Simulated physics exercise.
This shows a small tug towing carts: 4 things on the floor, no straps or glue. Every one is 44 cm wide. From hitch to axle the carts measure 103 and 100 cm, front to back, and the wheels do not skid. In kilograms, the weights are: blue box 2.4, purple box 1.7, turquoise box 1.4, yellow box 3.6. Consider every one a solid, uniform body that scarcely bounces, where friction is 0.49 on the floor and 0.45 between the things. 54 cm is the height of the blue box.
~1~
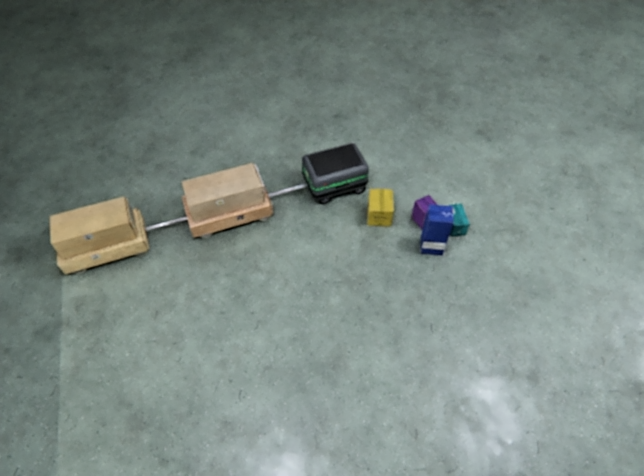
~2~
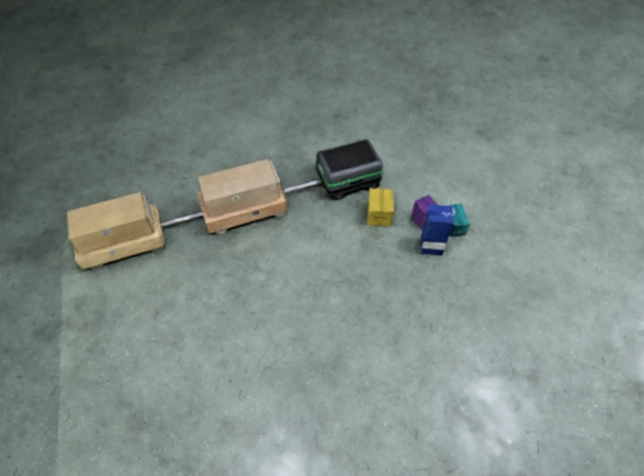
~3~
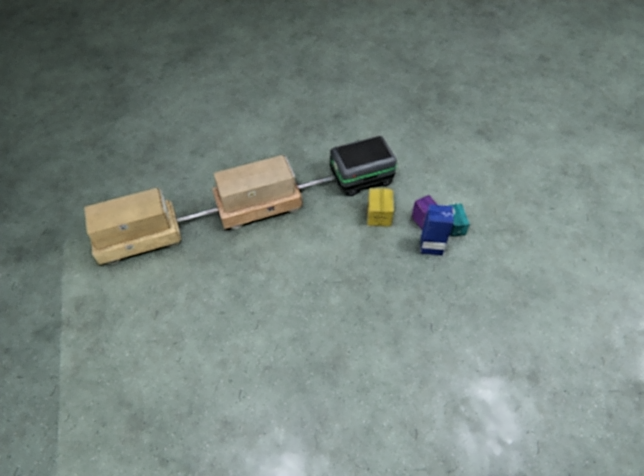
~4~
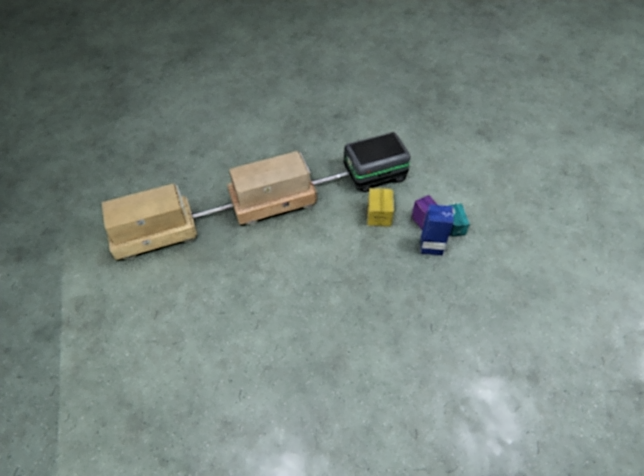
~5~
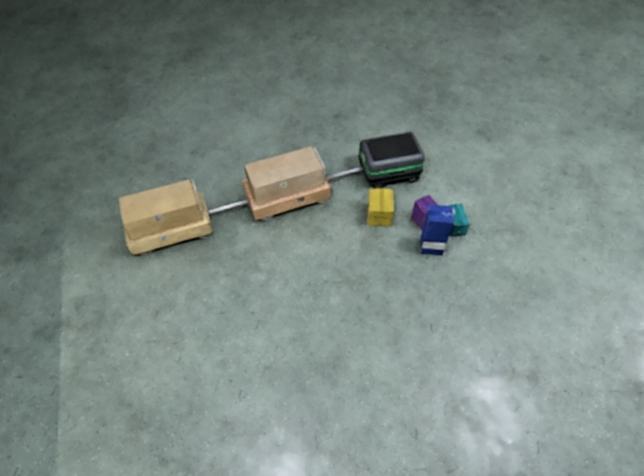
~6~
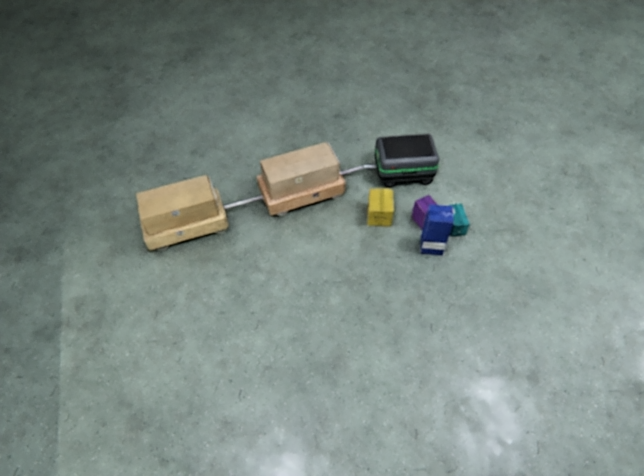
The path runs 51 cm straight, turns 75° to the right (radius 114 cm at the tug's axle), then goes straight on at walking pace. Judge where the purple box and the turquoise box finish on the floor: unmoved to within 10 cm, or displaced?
The purple box is displaced. The turquoise box is displaced.
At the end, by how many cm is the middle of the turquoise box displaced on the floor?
About 56 cm.
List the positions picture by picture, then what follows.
In the first picture, tug has run 0 cm; purple box (425, 212); turquoise box (456, 220).
In the second picture, tug has run 16 cm; blue box (436, 231); yellow box (380, 207).
In the third picture, tug has run 32 cm; blue box (436, 231); yellow box (380, 207).
In the fourth picture, tug has run 48 cm; blue box (436, 231); yellow box (380, 207).
In the fifth picture, tug has run 64 cm; blue box (436, 231); yellow box (380, 207).
In the sixth picture, tug has run 81 cm; purple box (425, 212); turquoise box (456, 220).
Then, 1.30 s after the last picture, tug has run 161 cm.
Then, 3.20 s after the last picture, tug has run 279 cm; turquoise box slid 22 cm near (462, 237); purple box slid 6 cm near (426, 217); yellow box slid 13 cm.
Then, 4.40 s after the last picture, tug has run 353 cm; turquoise box slid 27 cm near (462, 241); purple box slid 24 cm near (440, 228); yellow box slid 41 cm.
Then, 5.70 s after the last picture, tug has run 434 cm; purple box slid 44 cm near (450, 243); turquoise box slid 54 cm near (481, 262); yellow box slid 44 cm.
At rest, not toppled but over 10 cm from the start, blue box, purple box, turquoise box and yellow box. Seen from the same camera at the end, purple box near (451, 244), turquoise box near (481, 265).
